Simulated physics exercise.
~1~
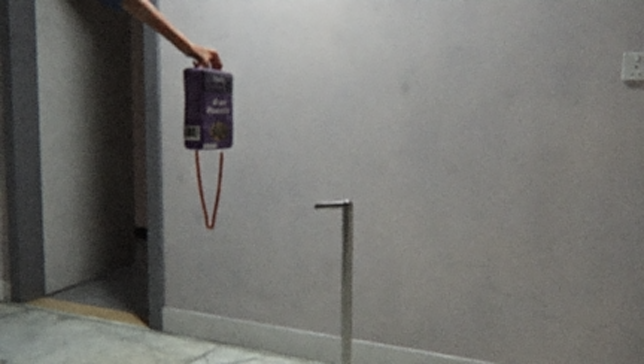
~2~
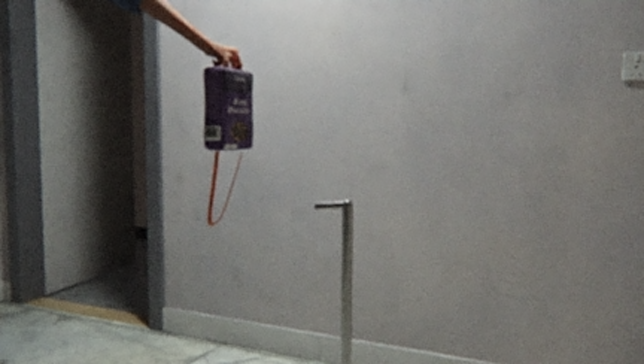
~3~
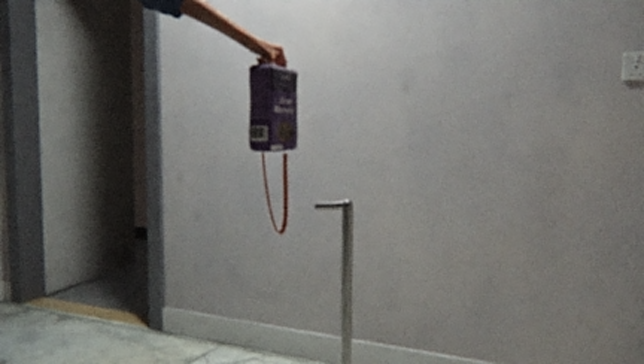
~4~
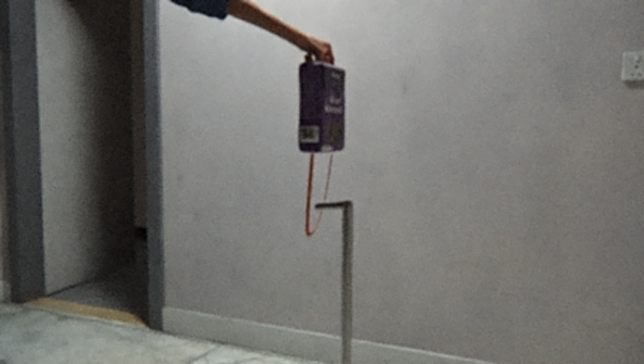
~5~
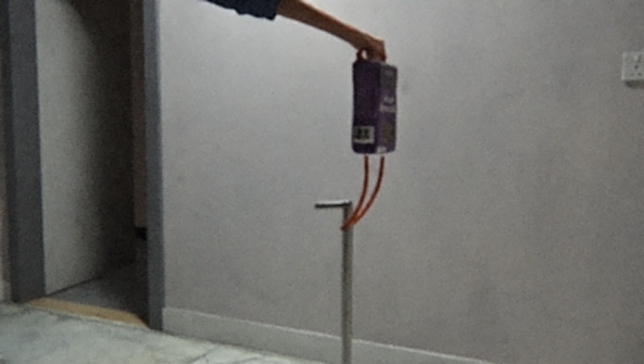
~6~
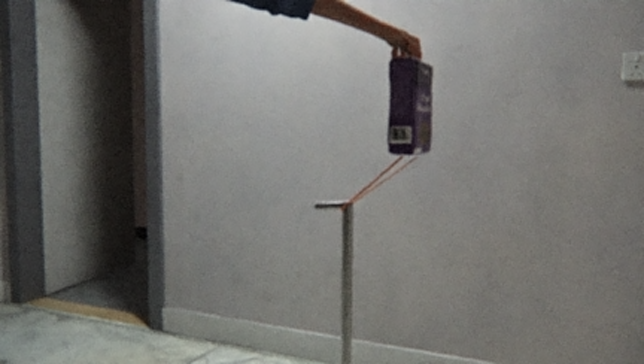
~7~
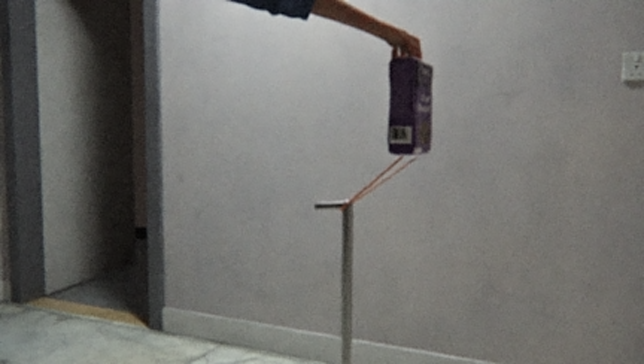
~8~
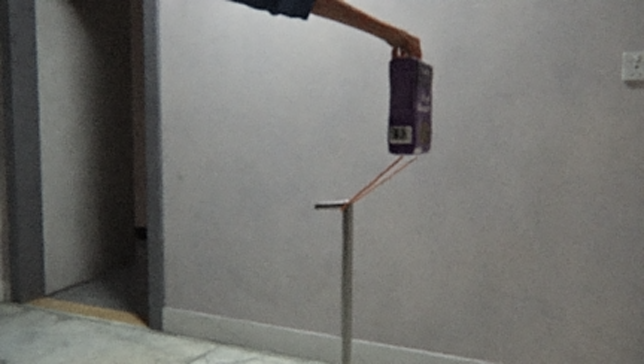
A purple bag with an orange loop dangling beneath it was carried to the right by a hand toward a metal post, until the loop caught on the post and pulled tight, and the hand stopped with the bag held just past it.
